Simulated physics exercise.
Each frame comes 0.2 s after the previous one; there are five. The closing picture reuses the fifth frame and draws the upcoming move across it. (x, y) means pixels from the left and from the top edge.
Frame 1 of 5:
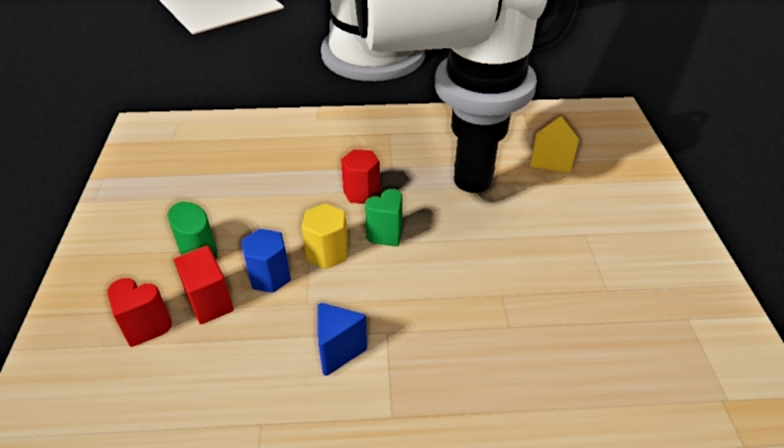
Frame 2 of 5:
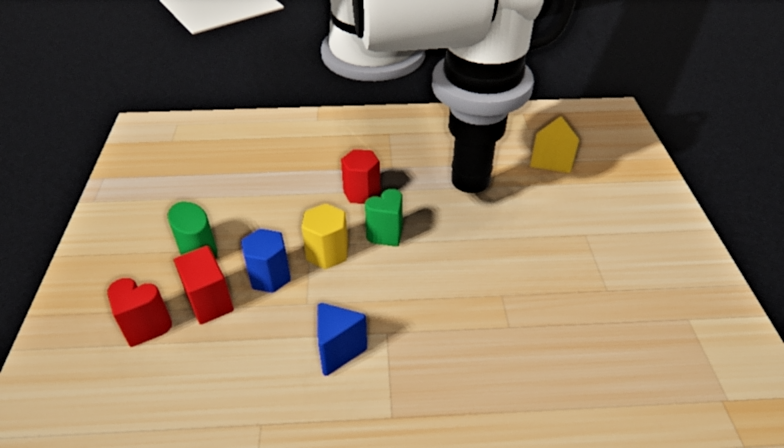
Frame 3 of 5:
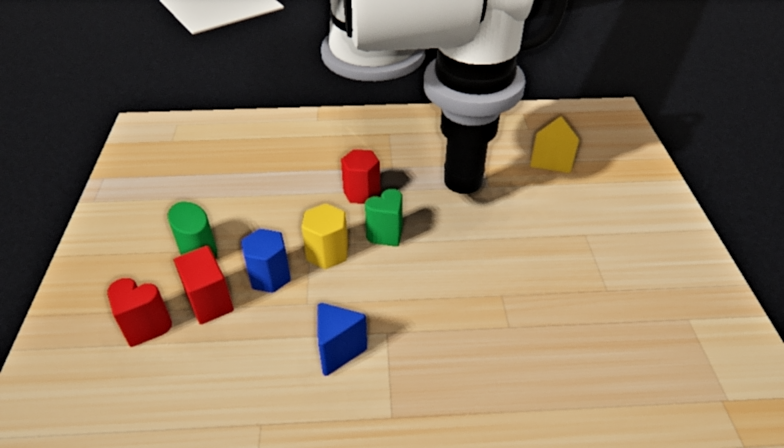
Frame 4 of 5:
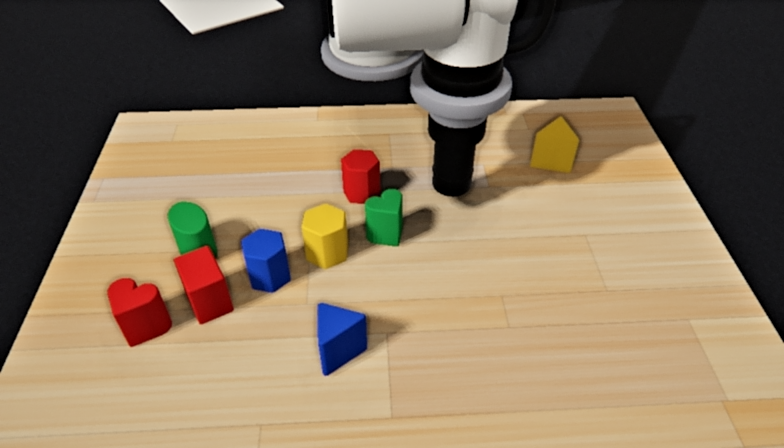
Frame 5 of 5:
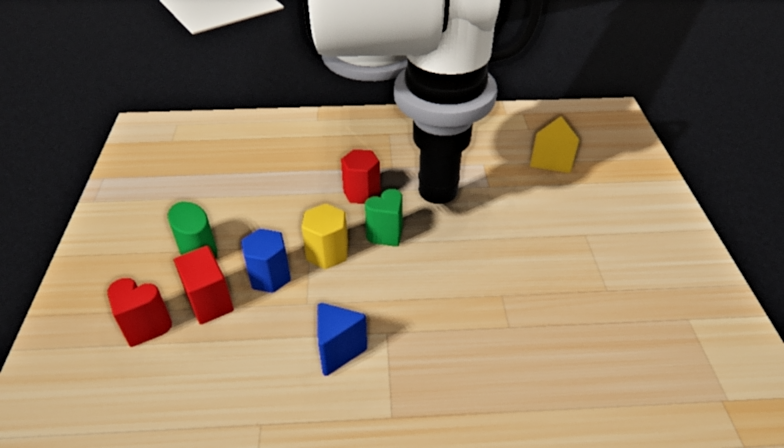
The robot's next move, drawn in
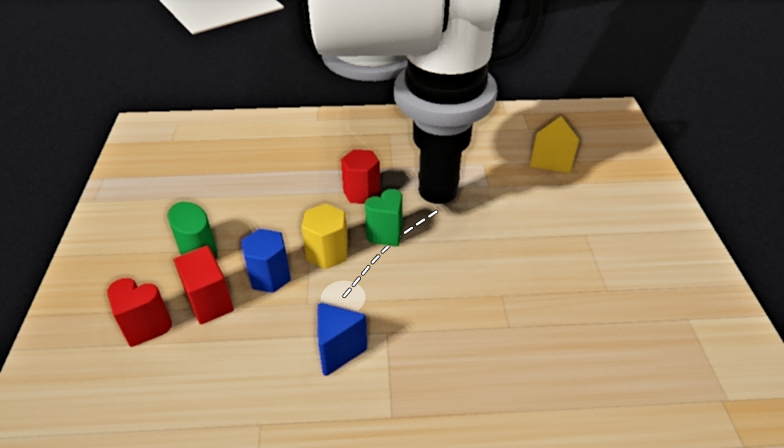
In this clip, a robot arm with a black cylindrical tool moves left and slightly toward the viewer over a wooden table, nearing a green heart, while the red, blue, yellow and green blocks stay still.
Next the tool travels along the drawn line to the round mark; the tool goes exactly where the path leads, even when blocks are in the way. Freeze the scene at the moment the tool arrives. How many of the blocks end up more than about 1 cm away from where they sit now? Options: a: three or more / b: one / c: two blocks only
c.
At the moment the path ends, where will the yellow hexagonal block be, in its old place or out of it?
The yellow hexagonal block moves.
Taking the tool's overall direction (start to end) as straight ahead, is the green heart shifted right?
I'd say yes.
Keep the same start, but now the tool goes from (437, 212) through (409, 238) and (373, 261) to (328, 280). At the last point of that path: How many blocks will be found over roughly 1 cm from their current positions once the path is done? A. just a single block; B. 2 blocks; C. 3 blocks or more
B (2 blocks)
Path on the board, from (437, 212) by way of (403, 234) and (372, 263) to (343, 298).
On the path given first. One third of the way, tool at (402, 216); green heart at (366, 207), turned 20° anticlockwise.
Two thirds of the way, tool at (371, 245); yellow hexagonal block at (297, 221), turned 25° anticlockwise; green heart at (340, 214), turned 20° clockwise.
At the end, tool at (341, 278); yellow hexagonal block at (297, 221), turned 25° anticlockwise; blue triangular piece in place; green heart at (340, 215), turned 25° clockwise.
